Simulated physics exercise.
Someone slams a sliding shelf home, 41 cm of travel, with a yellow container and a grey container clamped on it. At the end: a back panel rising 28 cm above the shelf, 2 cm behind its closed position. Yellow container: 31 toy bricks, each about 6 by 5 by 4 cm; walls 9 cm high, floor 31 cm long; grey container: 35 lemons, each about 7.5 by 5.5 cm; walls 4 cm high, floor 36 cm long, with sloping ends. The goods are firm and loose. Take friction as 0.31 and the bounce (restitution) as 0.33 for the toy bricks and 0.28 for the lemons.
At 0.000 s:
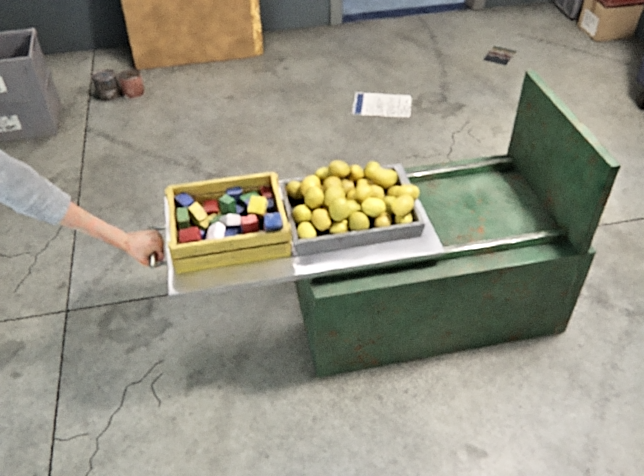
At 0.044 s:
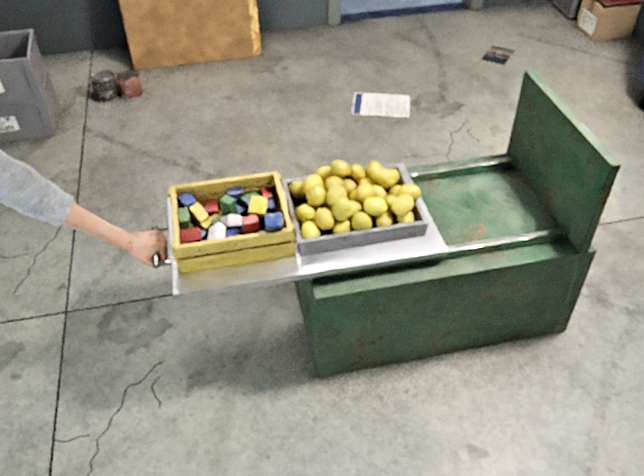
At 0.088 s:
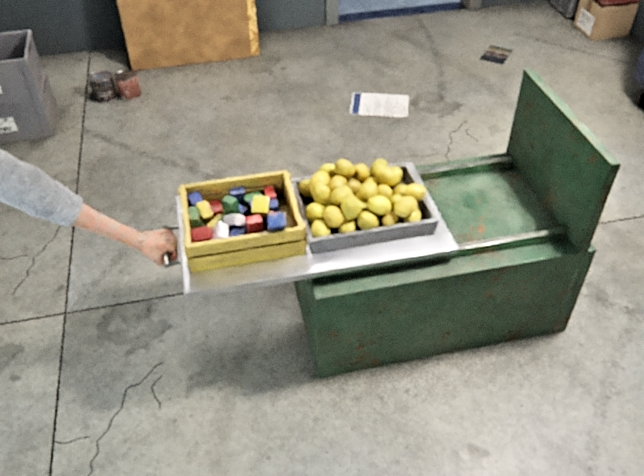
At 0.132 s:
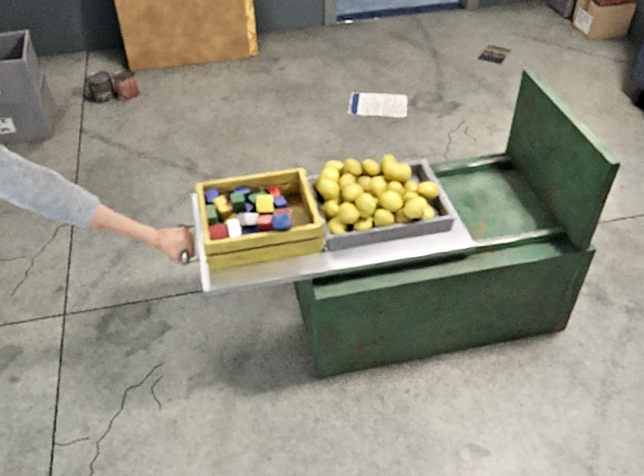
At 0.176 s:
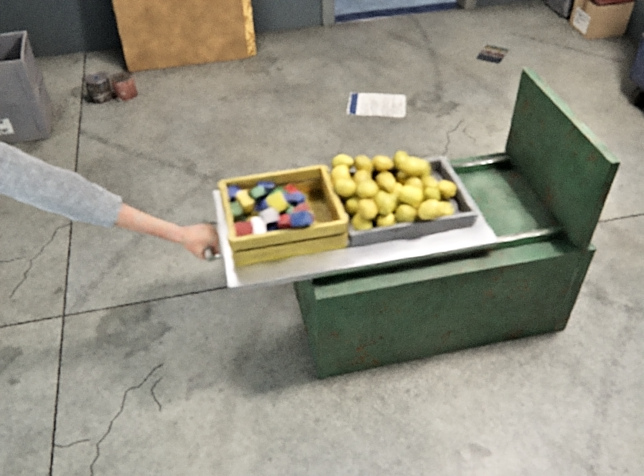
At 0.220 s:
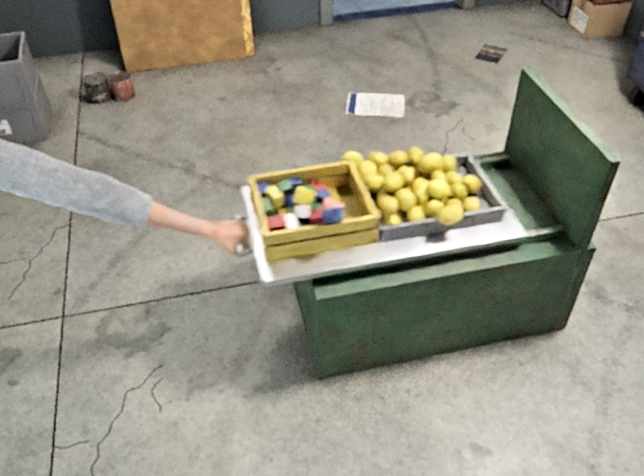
On a cracked concrete floor, seen from above with the camera shifting very slightly, a green metal cabinet with an upright back panel at right holds a pale sliding shelf. A yellow container of colourful toy bricks sits at left on it, beside a grey container heaped with lemons. A hand at left pushes the shelf rightward, slowly then faster, as the bricks and lemons shift and some lemons ride over the grey rim.
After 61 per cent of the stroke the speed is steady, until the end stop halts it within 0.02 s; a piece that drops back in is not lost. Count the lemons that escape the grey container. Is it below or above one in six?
Out of the grey container go over a sixth of the lemons.
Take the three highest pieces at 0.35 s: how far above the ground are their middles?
About 60 cm.
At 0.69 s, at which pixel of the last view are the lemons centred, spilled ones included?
At about (503, 175).
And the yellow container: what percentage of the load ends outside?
Lost: Yellow container 5 per cent.
After 0.27 s, end of travel.
After 0.35 s, yellow container 30 in, 1 out and grey container 29 in, 6 out.
After 0.47 s, yellow container 29 in, 2 out and grey container 26 in, 9 out.
After 0.69 s, yellow container 29 in, 2 out and grey container 20 in, 15 out.
When it is over (at 1.13 s), yellow container 29 in, 2 out and grey container 21 in, 14 out. Asked share, 14 of 35, 40 per cent.
